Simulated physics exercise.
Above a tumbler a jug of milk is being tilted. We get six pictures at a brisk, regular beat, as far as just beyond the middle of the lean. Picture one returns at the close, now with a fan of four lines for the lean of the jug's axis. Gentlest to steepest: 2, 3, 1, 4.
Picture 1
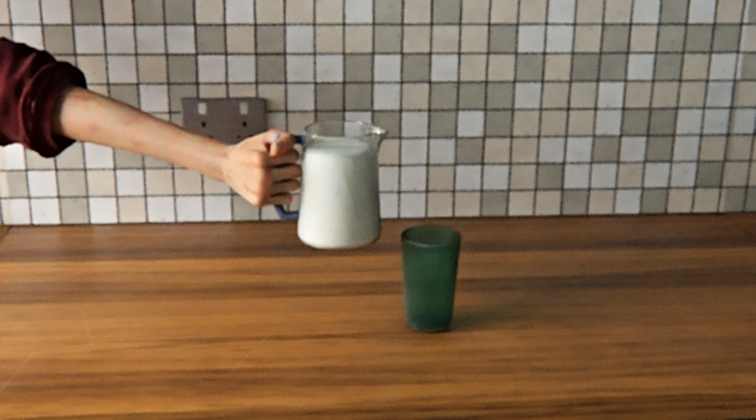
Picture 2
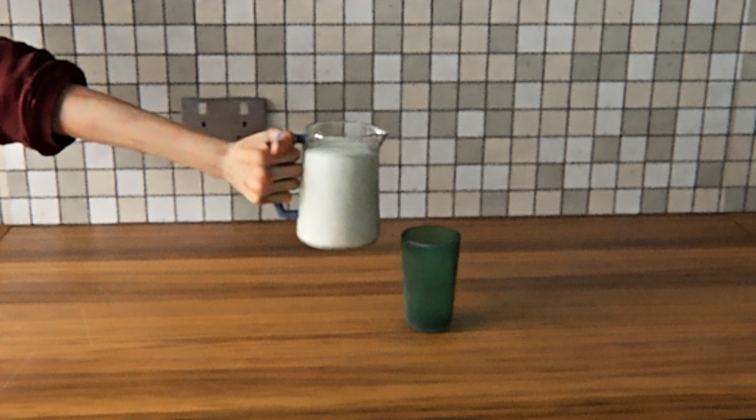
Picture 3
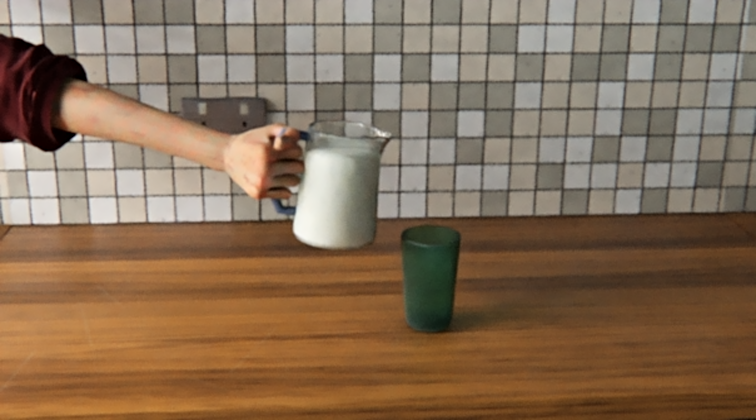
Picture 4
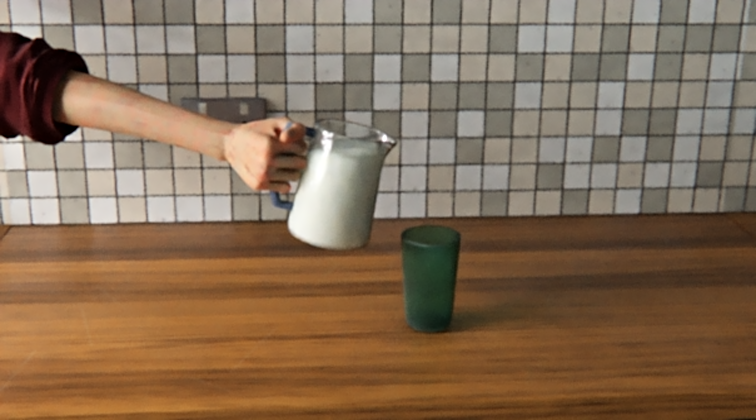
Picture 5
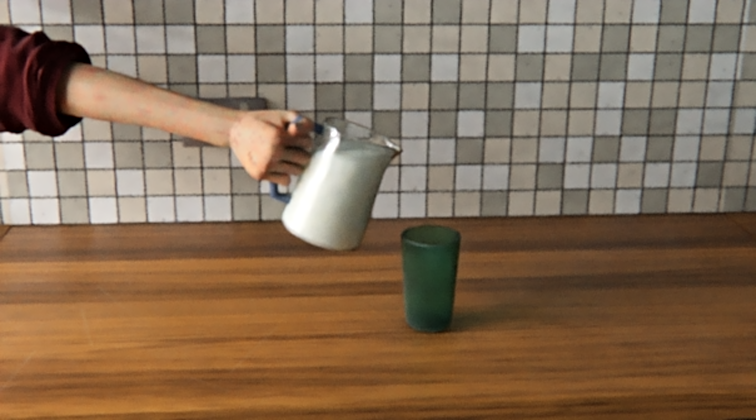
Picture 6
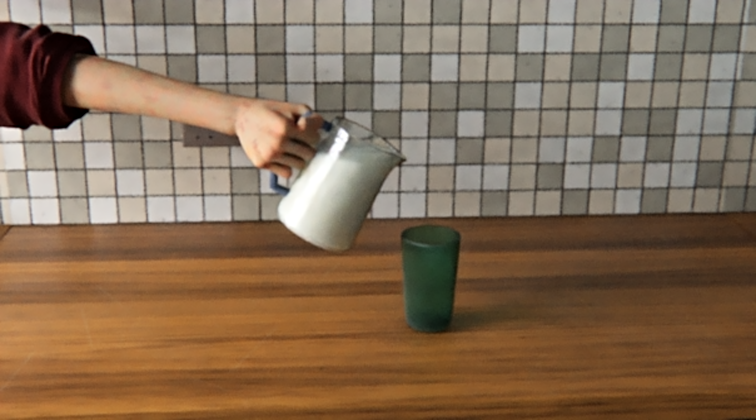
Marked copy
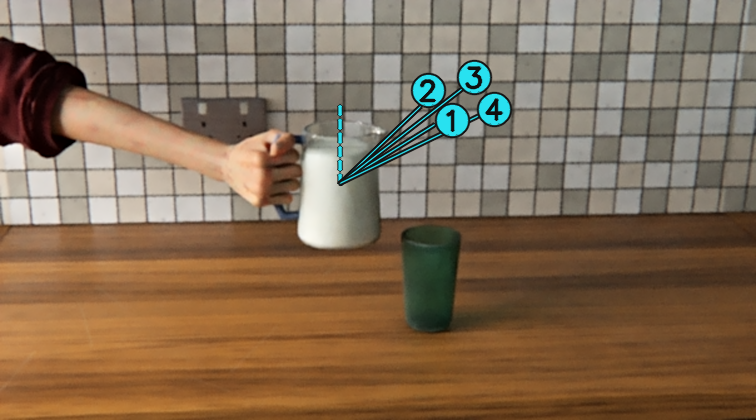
A hand holding a glass jug of milk upright, then gradually tilting it rightward above a green tumbler on a wooden surface.
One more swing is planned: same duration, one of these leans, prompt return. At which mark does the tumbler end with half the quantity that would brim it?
Use tilt 1.
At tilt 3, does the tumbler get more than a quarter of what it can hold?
Yes, it does.
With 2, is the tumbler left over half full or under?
Under half.
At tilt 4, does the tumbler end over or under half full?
Over.
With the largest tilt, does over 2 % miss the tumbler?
No.
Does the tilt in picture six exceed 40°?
No, it does not.
On the marked copy, 1 at (434, 124); 2 at (420, 106); 3 at (461, 89); 4 at (478, 116).
Choosing 1, the tumbler ends with about 49 % of what it can hold.
Choosing 2, the tumbler ends with about 25 % of what it can hold.
Choosing 3, the tumbler ends with about 35 % of what it can hold.
Choosing 4, the tumbler ends with about 67 % of what it can hold.
